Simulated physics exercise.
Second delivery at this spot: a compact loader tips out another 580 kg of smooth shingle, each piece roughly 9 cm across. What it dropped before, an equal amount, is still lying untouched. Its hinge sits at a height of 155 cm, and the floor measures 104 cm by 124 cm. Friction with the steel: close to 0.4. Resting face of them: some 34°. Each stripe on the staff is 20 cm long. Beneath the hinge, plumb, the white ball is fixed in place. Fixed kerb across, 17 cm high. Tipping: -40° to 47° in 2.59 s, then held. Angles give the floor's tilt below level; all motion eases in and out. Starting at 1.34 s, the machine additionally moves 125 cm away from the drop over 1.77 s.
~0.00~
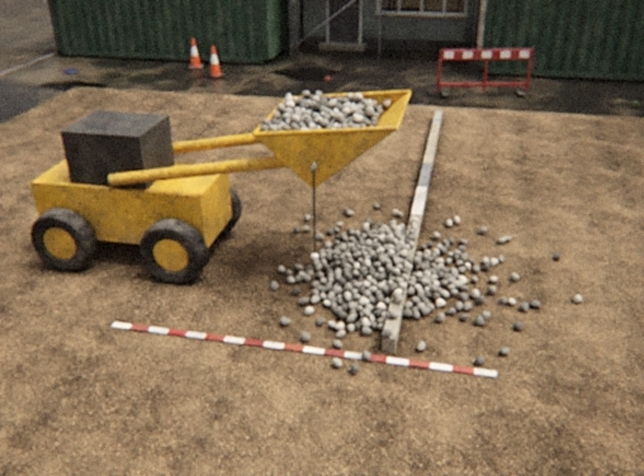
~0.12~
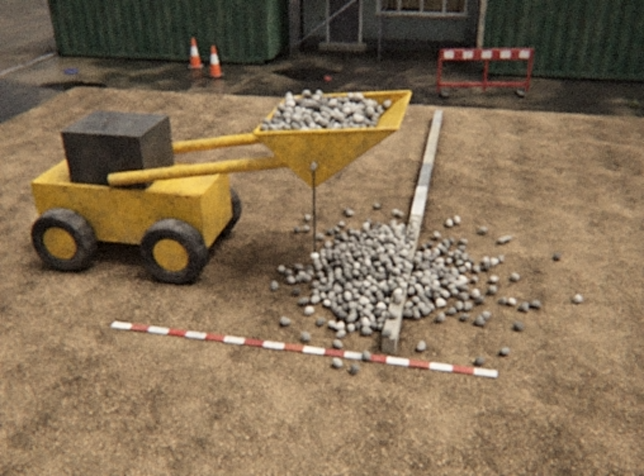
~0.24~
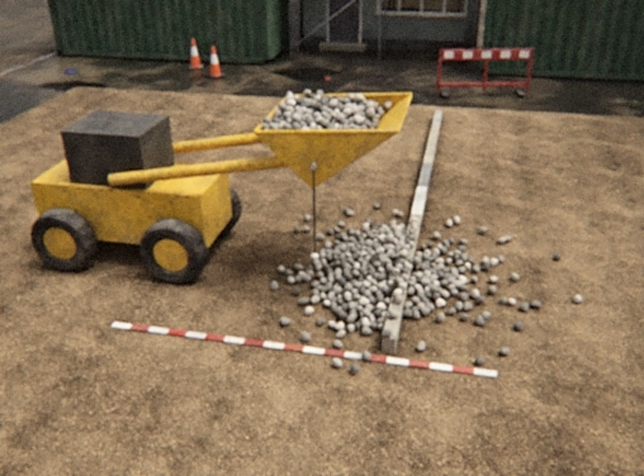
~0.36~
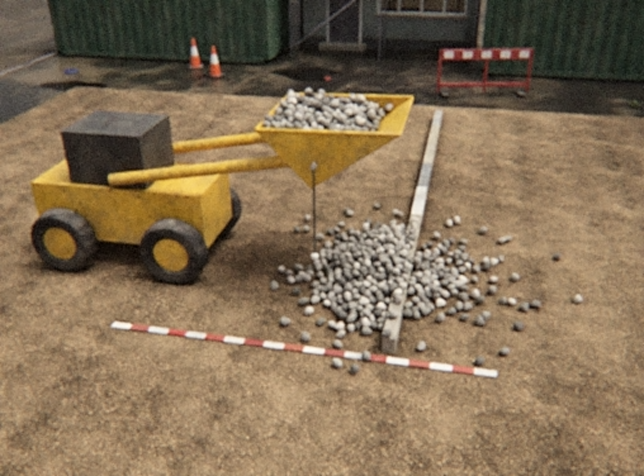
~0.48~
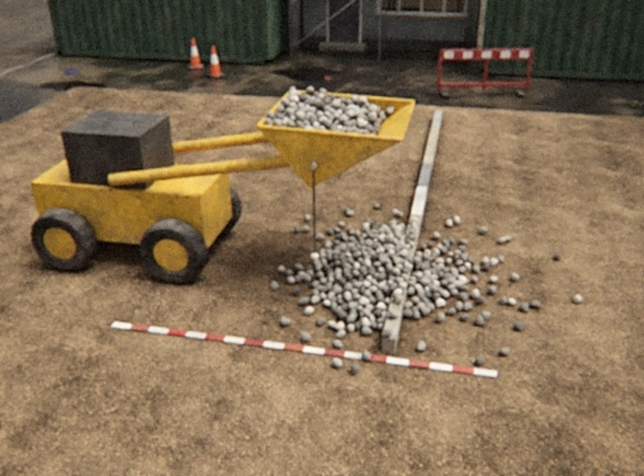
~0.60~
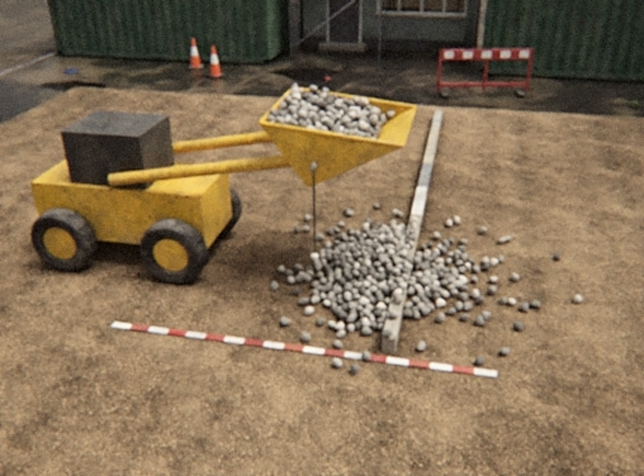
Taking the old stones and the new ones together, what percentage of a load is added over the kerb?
About 25 per cent.
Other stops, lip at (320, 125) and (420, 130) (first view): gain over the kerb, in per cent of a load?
Close to 0 per cent, followed by close to 45 per cent.
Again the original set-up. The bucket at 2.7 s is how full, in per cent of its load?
Roughly 0 per cent is still inside.
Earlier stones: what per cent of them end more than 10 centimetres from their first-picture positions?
20 %.
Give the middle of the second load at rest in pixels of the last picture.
(367, 263).
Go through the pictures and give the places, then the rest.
The bucket is at -40°, its lip at (397, 128); the top of the load is at (323, 99). The earlier load is highest near (388, 254), 29 cm above ground level, 79 % on this side of the kerb, 20 % over the kerb, in the first frame.
The bucket is at -39°, its lip at (397, 129); the top of the load is at (323, 99); the stones move at 0.0 m/s on average, in the second frame.
Lip at (398, 131), floor tilted -38°, highest stones at (317, 99); the stones move at 0.1 m/s on average, in the third frame.
The bucket is at -35°, its lip at (400, 135); the top of the load is at (301, 98); the stones move at 0.1 m/s on average, in the fourth frame.
Lip at (402, 140), floor tilted -32°, highest stones at (303, 96); the stones move at 0.2 m/s on average, in the fifth frame.
Lip at (403, 146), floor tilted -28°, highest stones at (302, 94); the stones move at 0.2 m/s on average, in the sixth frame.
After 1.9 s the floor is at 33°; in per cent of one load, 57 in the bucket, 119 on this side of the kerb, 23 over the kerb; the foremost stones are at (531, 287).
After 2.7 s the floor is at 47°; in per cent of one load, 0 in the bucket, 155 on this side of the kerb, 44 over the kerb; the foremost stones are at (539, 297).
After 3.6 s the floor is at 47°; in per cent of one load, 0 in the bucket, 154 on this side of the kerb, 45 over the kerb; the foremost stones are at (557, 290).
After 6.4 s the floor is at 47°; in per cent of one load, 0 in the bucket, 154 on this side of the kerb, 45 over the kerb; the foremost stones are at (557, 290). Net gain over the kerb, 25.
